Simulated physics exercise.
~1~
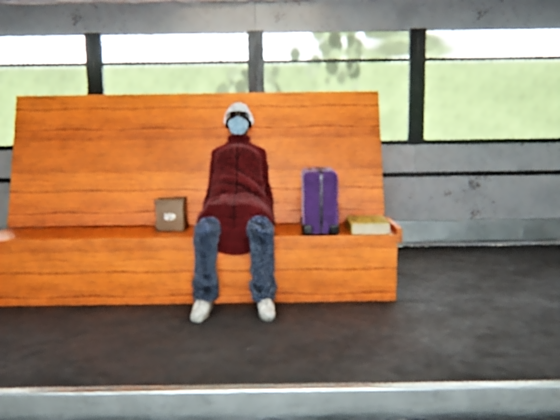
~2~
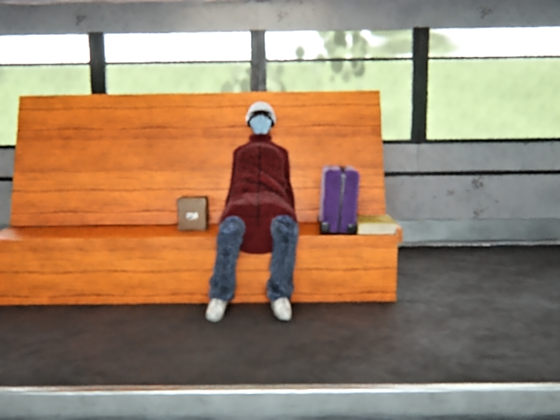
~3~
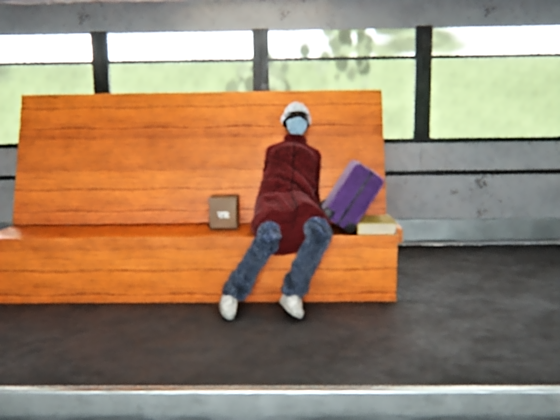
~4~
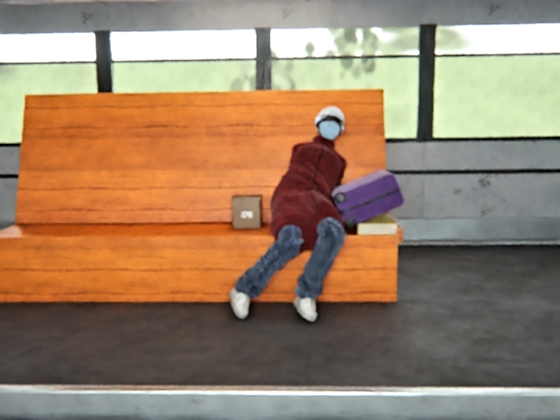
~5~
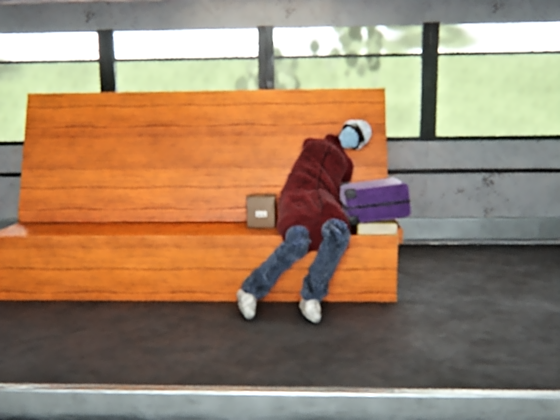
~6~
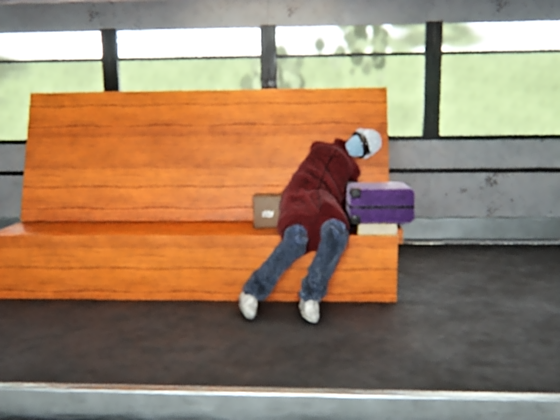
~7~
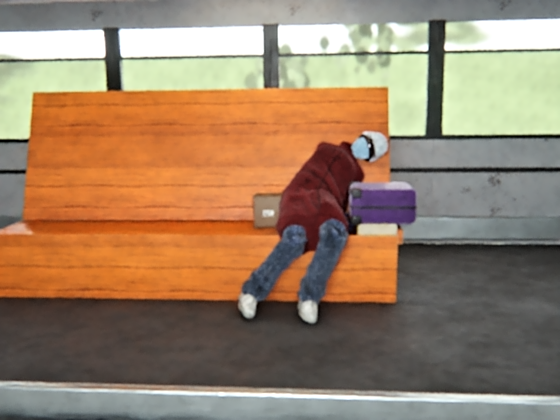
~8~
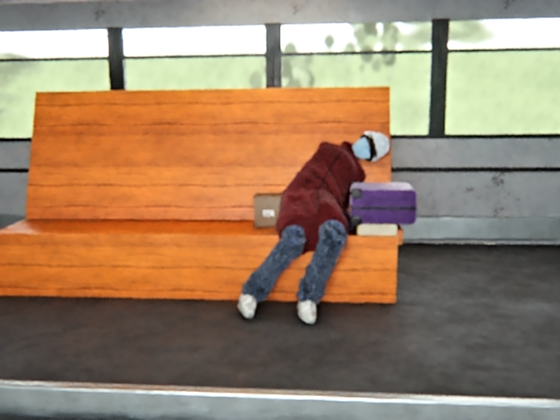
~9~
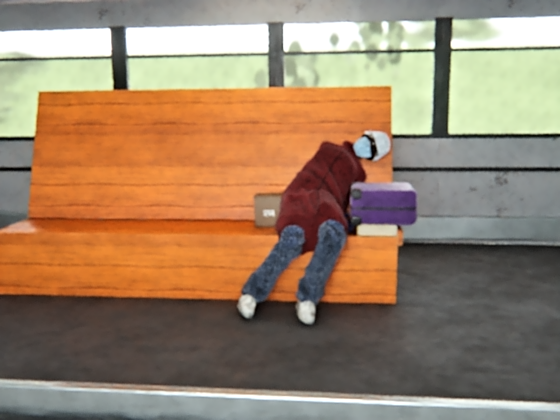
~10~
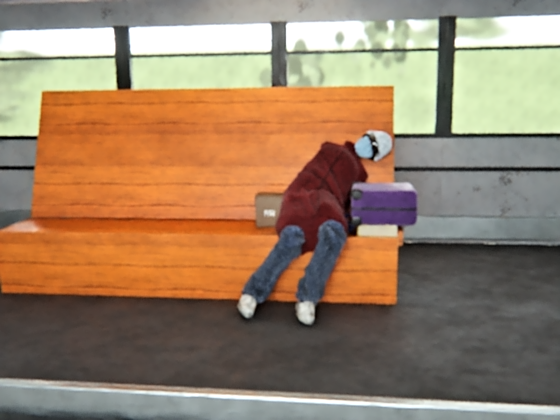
On an orange bench by some windows, a sleeping commuter slid right along with a small brown container, slumping over a purple case that tipped onto its side by a yellow folder, and everything came to rest still on the seat.
